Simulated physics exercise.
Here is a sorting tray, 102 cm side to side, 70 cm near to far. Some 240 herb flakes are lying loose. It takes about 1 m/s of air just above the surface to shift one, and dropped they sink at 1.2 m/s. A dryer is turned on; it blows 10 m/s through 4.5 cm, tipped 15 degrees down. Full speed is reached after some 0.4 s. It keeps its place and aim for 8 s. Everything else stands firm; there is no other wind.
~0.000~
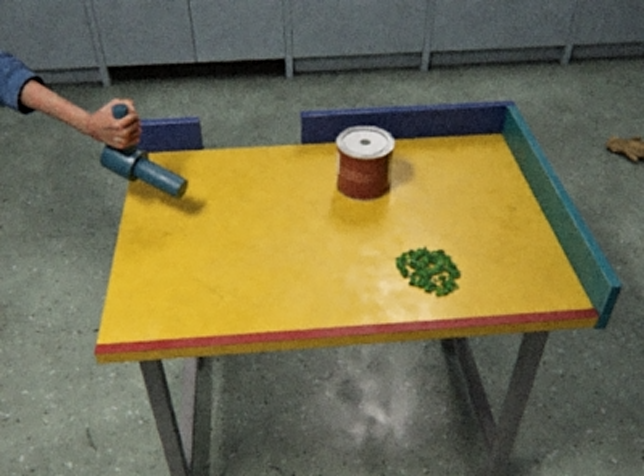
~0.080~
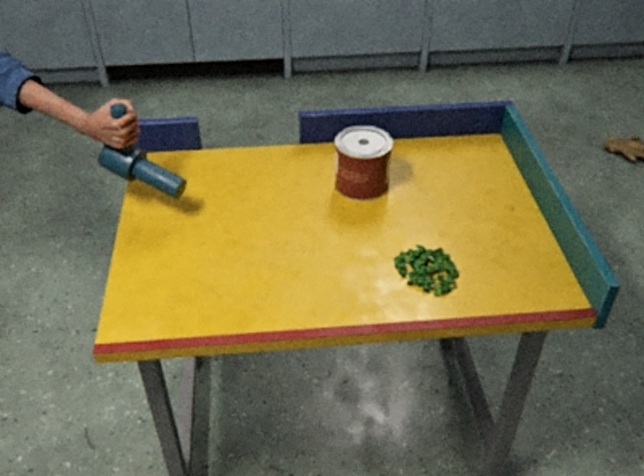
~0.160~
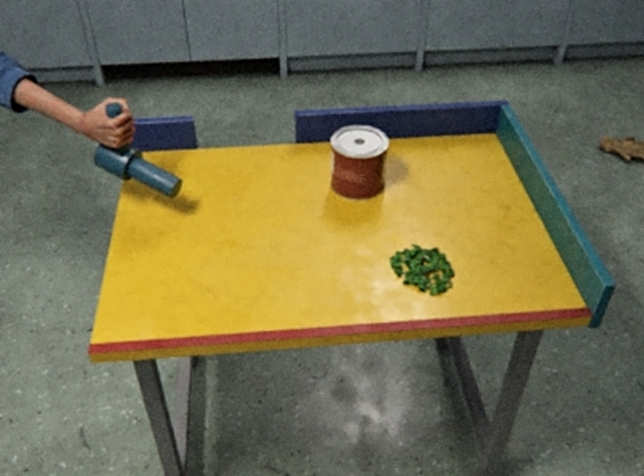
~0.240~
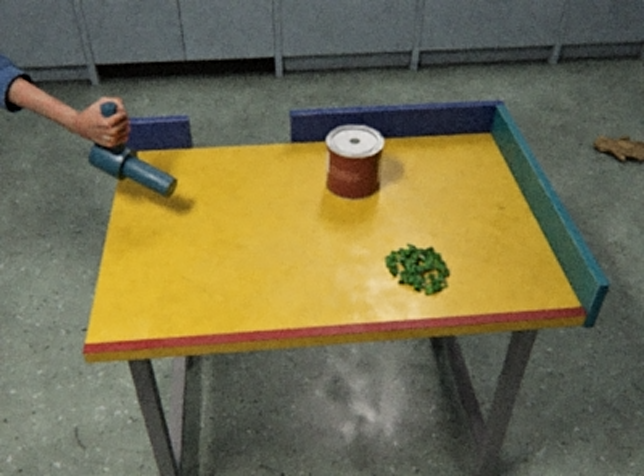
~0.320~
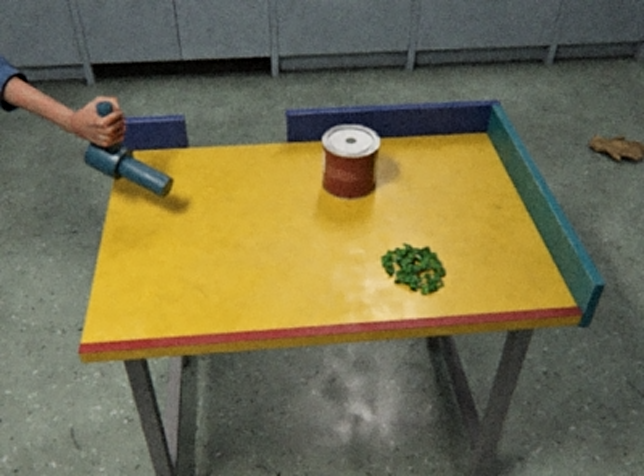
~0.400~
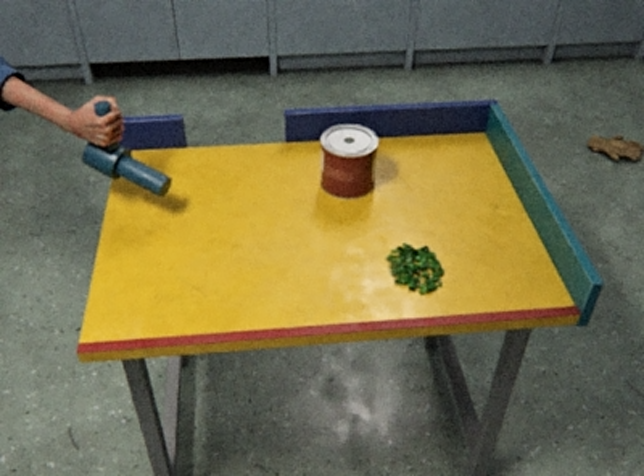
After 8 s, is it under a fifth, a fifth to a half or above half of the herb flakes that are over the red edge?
By then above half are over the red edge.
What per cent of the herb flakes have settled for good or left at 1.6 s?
Some 70 per cent.
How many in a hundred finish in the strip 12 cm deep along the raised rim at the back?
Near 0 %.
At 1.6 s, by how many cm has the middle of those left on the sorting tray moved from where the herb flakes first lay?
Roughly 30 cm.
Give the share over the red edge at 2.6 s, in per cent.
Some 70 per cent.
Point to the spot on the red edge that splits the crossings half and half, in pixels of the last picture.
At about (540, 318).
After 1.6 s, 32 % are on the move or not yet settled, 68 % are over the red edge; the middle of those still in play is near (556, 266).
After 2.6 s, 25 % are on the move or not yet settled, 72 % are over the red edge; the middle of those still in play is near (553, 263).
After 4.4 s, 19 % are on the move or not yet settled, 77 % are over the red edge; the middle of those still in play is near (550, 256).
After 8.0 s, at the end, 79 % are over the red edge; the middle of those still in play is near (548, 250).
